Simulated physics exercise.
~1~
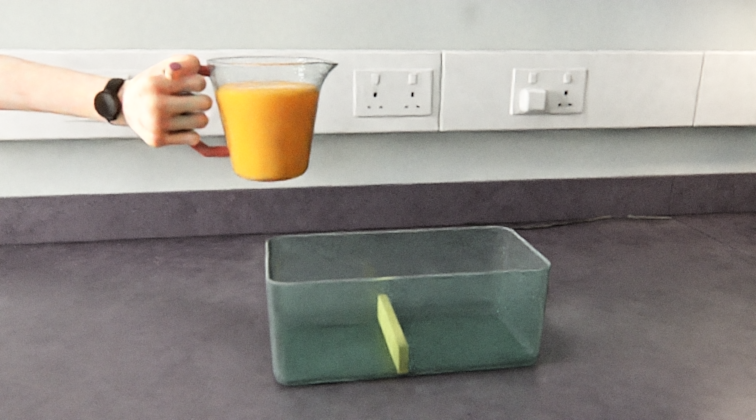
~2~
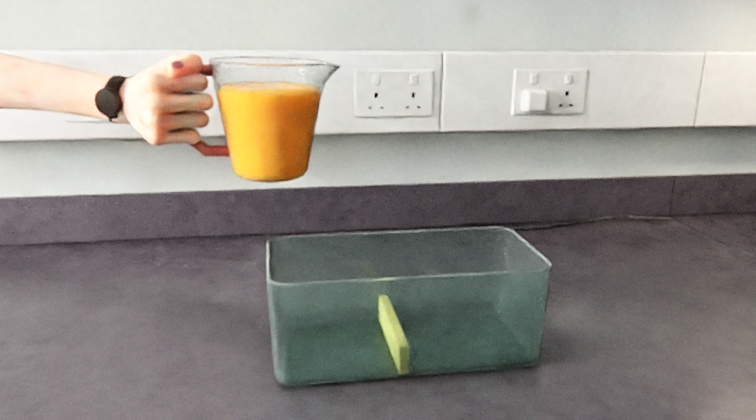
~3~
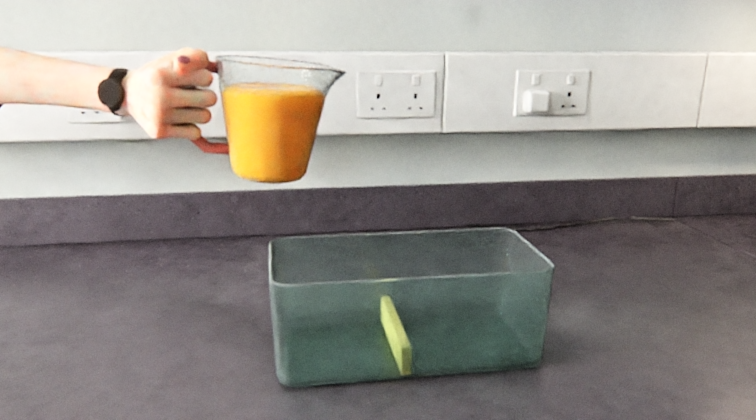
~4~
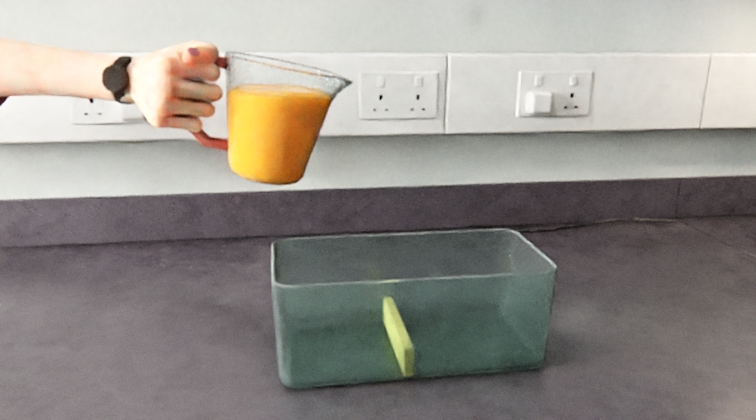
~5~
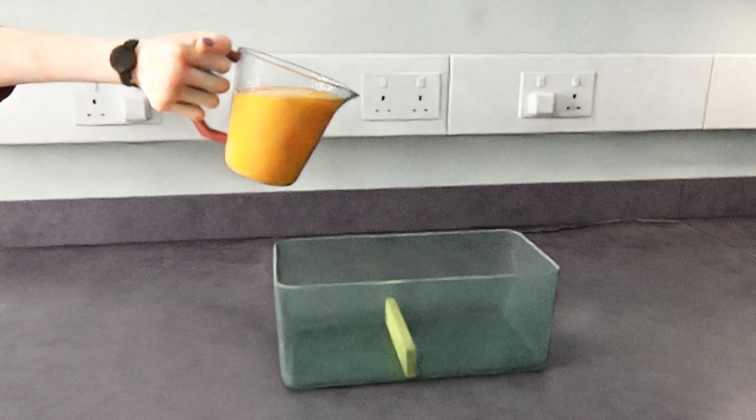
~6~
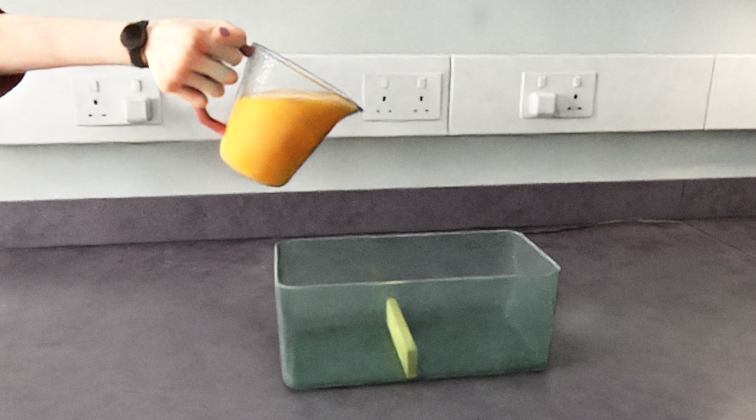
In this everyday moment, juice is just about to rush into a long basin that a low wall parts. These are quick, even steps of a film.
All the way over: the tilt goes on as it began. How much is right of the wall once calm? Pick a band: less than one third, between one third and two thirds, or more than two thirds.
It is between one third and two thirds.
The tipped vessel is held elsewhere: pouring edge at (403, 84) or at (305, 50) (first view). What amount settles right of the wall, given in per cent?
First try: Near 90 percent; second try: Near 15 percent.
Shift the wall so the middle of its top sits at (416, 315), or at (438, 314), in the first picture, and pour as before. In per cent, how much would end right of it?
10 per cent, then 10 per cent, roughly.
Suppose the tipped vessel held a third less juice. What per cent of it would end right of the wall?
30 per cent or so.
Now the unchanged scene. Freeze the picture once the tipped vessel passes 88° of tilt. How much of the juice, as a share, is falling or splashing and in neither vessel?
It works out to about 30 percent.
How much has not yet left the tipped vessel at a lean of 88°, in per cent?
Roughly 55 in a hundred.
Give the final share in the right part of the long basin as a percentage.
Roughly 55 per cent.
A moment on, the tilt is 88° and 56 per cent is still to pour, 1 is left of the wall and 14 right of it.
Next, the tilt is 104° and 9 per cent is still to pour, 29 is left of the wall and 47 right of it.
Then the tilt is 104° and 0 per cent is still to pour, 45 is left of the wall and 53 right of it.
Later the tilt is 104° and 0 per cent is still to pour, 46 is left of the wall and 53 right of it.
In the end 46 per cent lies left of the wall, 53 right of it and 1 outside.
